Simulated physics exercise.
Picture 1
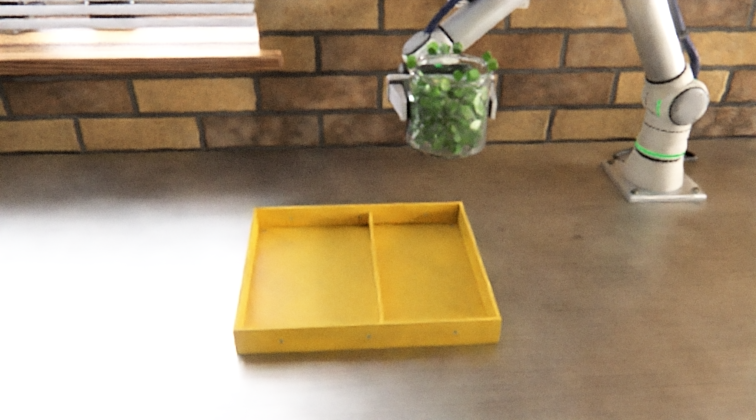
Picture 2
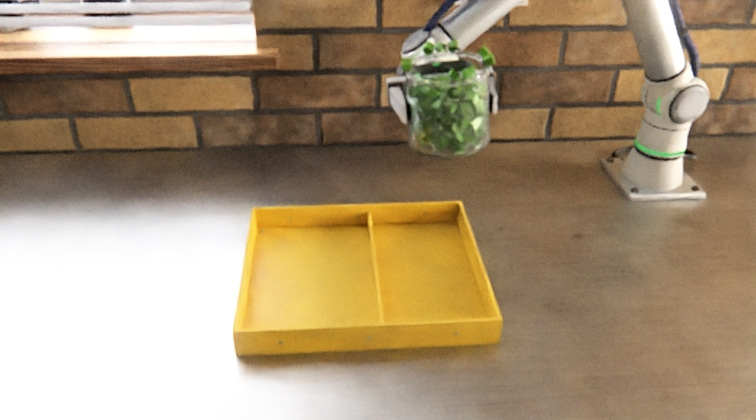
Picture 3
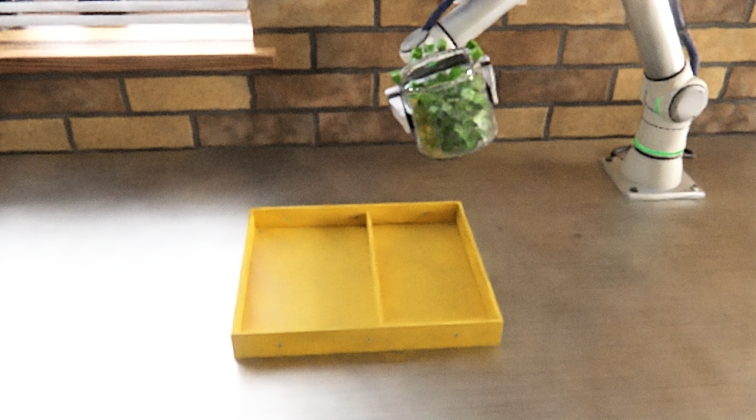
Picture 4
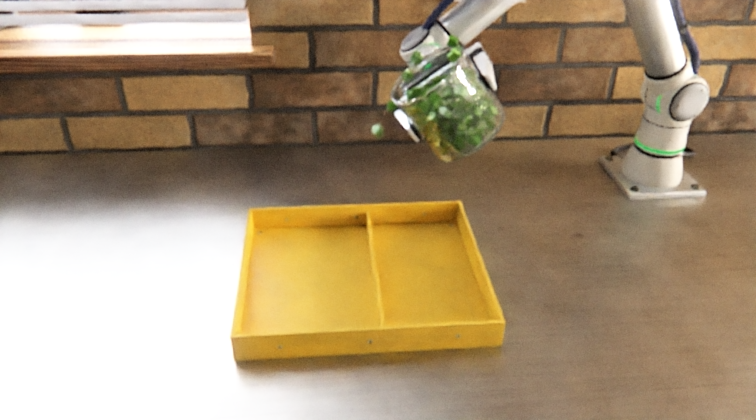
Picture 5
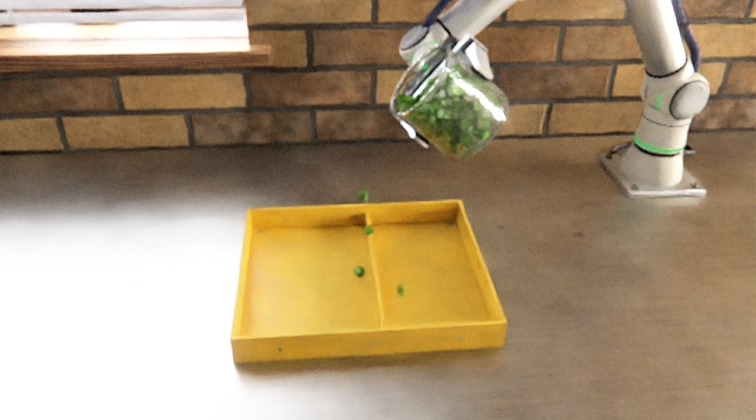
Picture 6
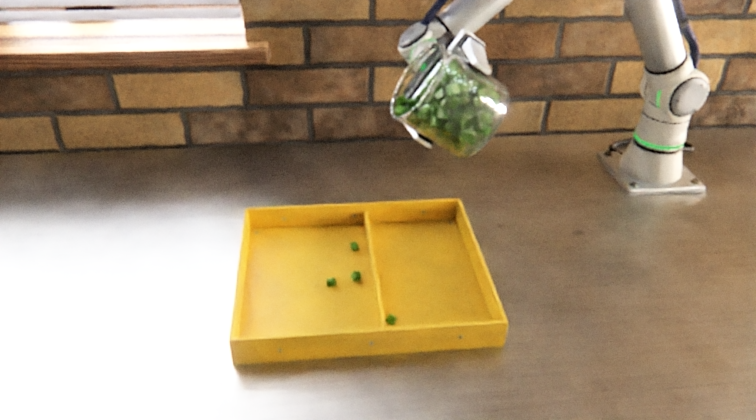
A robot arm holds a clear tumbler packed with green vegetable pieces above and behind a divided yellow tray, then tilts it gradually toward the left. A few pieces drop from its mouth and scatter in the tray on both sides of the divider, while most stay inside the tilted tumbler.
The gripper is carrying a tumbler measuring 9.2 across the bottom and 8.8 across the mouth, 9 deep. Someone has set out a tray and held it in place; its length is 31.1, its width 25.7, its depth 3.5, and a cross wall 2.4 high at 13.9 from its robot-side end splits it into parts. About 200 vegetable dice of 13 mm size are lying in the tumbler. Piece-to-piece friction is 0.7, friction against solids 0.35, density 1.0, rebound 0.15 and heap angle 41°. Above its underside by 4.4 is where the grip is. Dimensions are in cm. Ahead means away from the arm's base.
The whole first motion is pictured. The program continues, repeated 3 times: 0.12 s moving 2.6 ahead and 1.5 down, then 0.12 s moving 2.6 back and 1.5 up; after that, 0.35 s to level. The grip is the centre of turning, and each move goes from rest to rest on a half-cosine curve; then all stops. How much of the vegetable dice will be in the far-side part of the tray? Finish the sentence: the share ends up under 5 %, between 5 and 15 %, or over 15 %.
The share ends up under 5 %.
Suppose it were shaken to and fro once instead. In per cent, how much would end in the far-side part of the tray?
Then roughly 0 percent.
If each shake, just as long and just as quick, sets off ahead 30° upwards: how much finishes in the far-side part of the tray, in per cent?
I'd say close to 10 per cent.
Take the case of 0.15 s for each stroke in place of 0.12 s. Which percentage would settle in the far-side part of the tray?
In that case around 0 per cent.
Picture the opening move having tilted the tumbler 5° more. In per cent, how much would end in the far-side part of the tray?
About 5 %.
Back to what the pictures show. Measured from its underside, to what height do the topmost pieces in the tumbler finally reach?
Height at rest: Approx. 8.5 cm.
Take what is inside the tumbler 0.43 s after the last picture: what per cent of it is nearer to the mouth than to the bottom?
About 40 per cent.
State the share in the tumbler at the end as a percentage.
Around 95 per cent.
Then, 0.43 s on, tilted 56° forward, highest piece 28 above the table; 195 in the tumbler, 4 in the far-side part, 1 in the robot-side part.
Then, 0.86 s on, tilted 38° forward, highest piece 28 above the table; 194 in the tumbler, 5 in the far-side part, 1 in the robot-side part.
Then, 1.27 s on, level, highest piece 30 above the table; 194 in the tumbler, 5 in the far-side part, 1 in the robot-side part.
Then, 2.32 s on, level, highest piece 30 above the table; 194 in the tumbler, 5 in the far-side part, 1 in the robot-side part.
In the end, 194 in the tumbler, 5 in the far-side part, 1 in the robot-side part. That is 2 % in the far-side part of the tray.
